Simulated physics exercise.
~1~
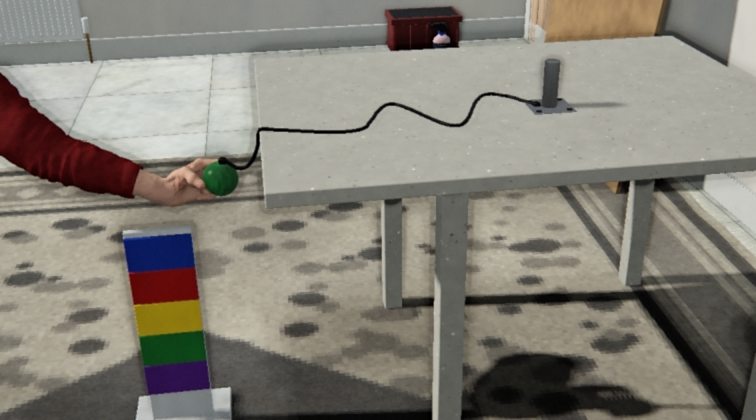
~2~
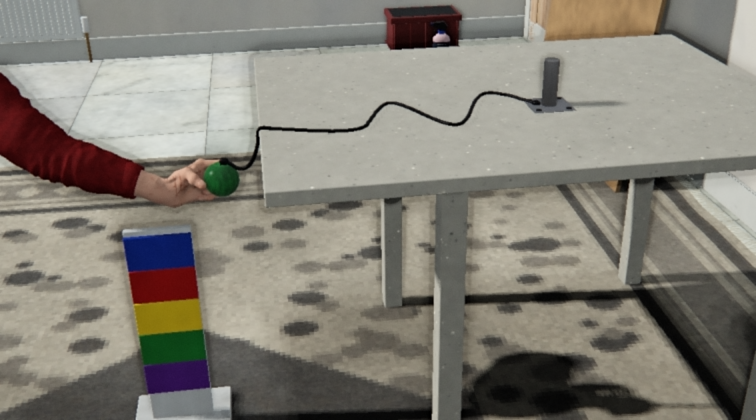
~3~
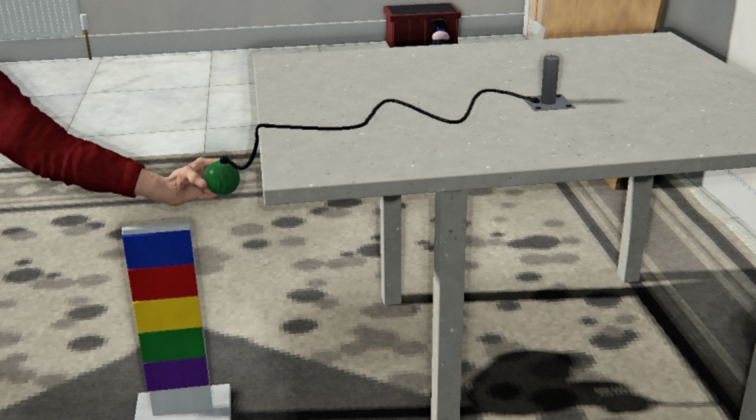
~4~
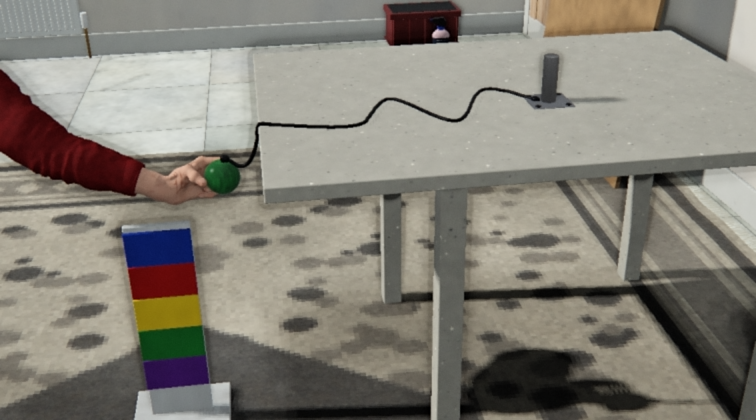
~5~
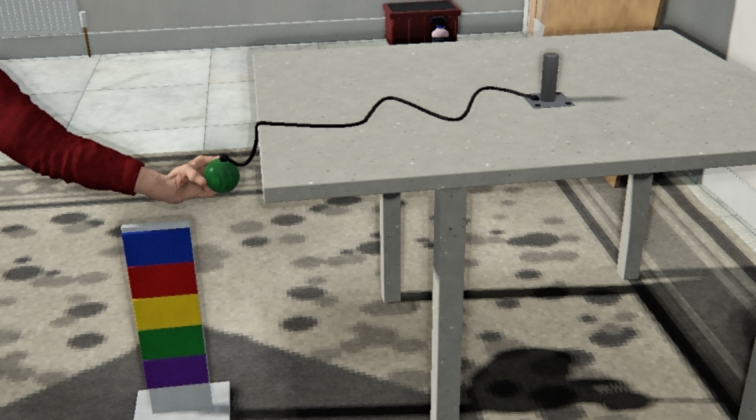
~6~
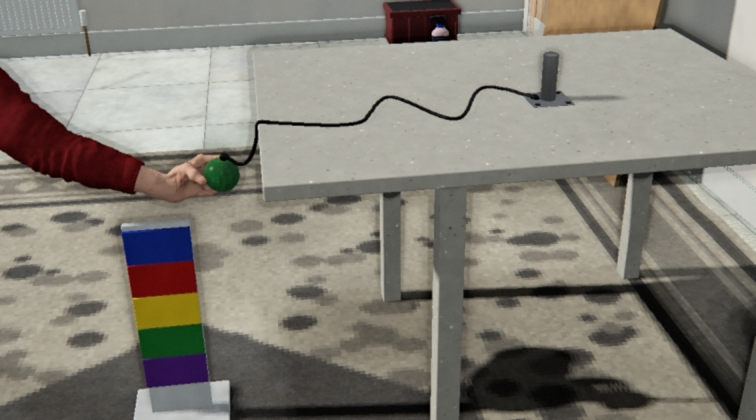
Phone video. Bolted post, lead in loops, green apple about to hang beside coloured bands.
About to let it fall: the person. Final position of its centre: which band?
Band: Green.
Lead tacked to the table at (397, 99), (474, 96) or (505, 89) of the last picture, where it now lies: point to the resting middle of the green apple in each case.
Try 1: (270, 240); try 2: (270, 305); try 3: (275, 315).
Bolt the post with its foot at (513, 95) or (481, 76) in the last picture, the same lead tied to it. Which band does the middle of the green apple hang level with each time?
For the first it would be purple, for the second purple.
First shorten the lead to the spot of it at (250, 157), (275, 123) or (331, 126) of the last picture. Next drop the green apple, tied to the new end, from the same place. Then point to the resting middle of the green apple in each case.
Try 1: (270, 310); try 2: (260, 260); try 3: (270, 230).
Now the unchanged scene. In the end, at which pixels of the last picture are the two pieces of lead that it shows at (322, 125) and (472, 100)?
The first one ends up at (268, 211) and the second one at (434, 107).
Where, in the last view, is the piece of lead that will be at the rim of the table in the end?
The point sits close to (378, 103).
Early on, apple near (296, 324); level with green.
Midway, apple near (262, 334); level with green.
Finally, apple near (278, 335); level with green. Its middle rests at the green band.
